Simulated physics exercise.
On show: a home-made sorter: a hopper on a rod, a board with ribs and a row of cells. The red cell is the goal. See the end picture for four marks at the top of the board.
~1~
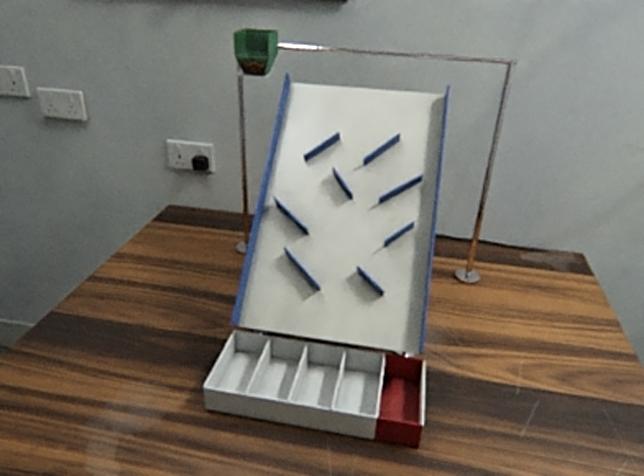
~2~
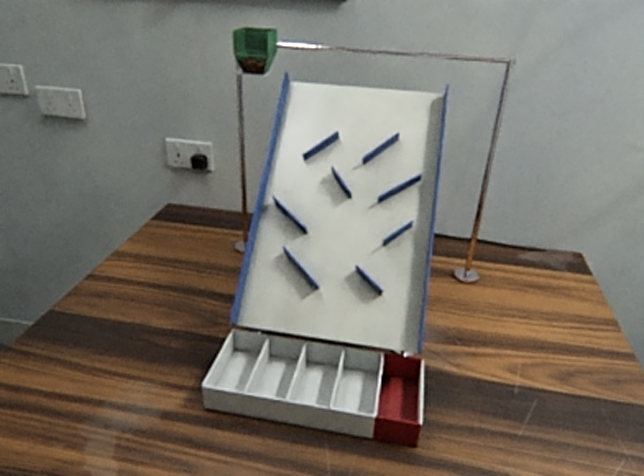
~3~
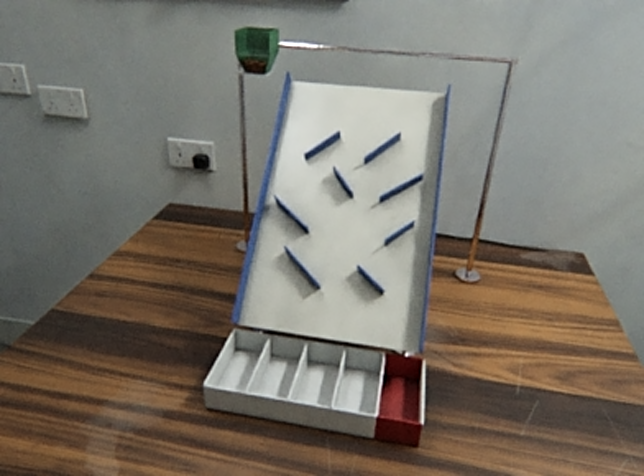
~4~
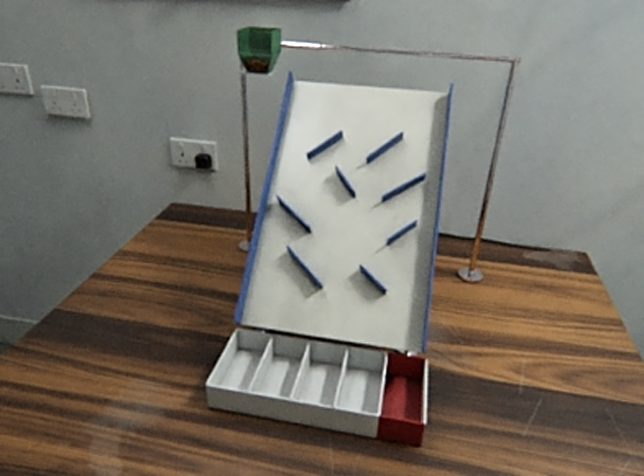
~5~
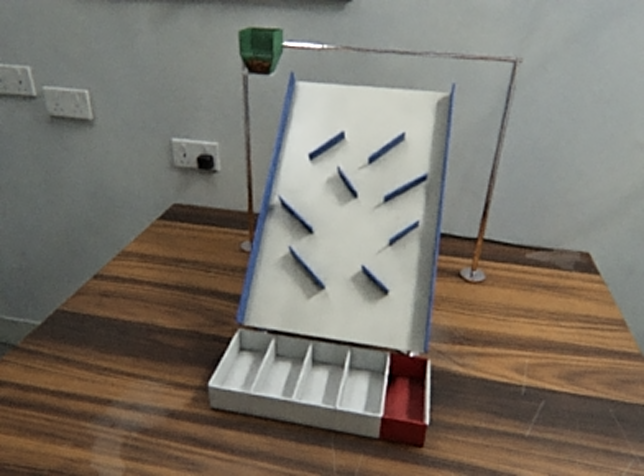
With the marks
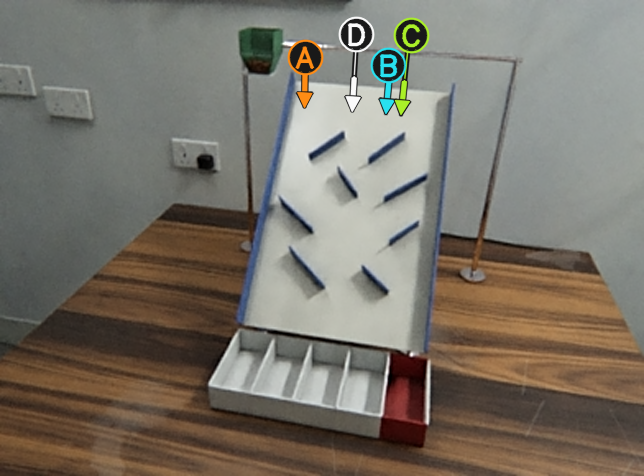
On a wooden table, a green hopper sat on a metal rod above a tilted white board with blue ribs and a row of white cells ending in red; nothing moved except a slight shake of the view.
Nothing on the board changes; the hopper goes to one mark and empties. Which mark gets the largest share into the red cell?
I would pick mark B.
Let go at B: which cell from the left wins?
It is the fifth one.
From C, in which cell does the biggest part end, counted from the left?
The fifth.
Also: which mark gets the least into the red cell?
That would be A.
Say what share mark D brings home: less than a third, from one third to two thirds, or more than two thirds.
From one third to two thirds.
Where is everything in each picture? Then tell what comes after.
In the first frame, hopper near (257, 69), cereal balls, door shut.
In the second frame, ribs (302, 155) to (338, 131), (363, 158) to (399, 133), (332, 167) to (351, 193).
In the third frame, ribs (380, 197) to (423, 174), (274, 196) to (307, 228), (385, 241) to (414, 221).
In the fourth frame, ribs (287, 246) to (321, 285), (360, 265) to (386, 291).
In the fifth frame, red cell near (403, 429), number 5 of 5 from the left.
On the marked copy, mark A meets the board at (304, 102); mark B meets the board at (386, 108); mark C meets the board at (401, 109); mark D meets the board at (352, 105).
If A is chosen, only a few in the red cell, all but a few in other cells.
If B is chosen, all but a few in the red cell, a small share in other cells.
If C is chosen, close to two thirds in the red cell, close to a third in other cells.
If D is chosen, close to half in the red cell, close to half in other cells.
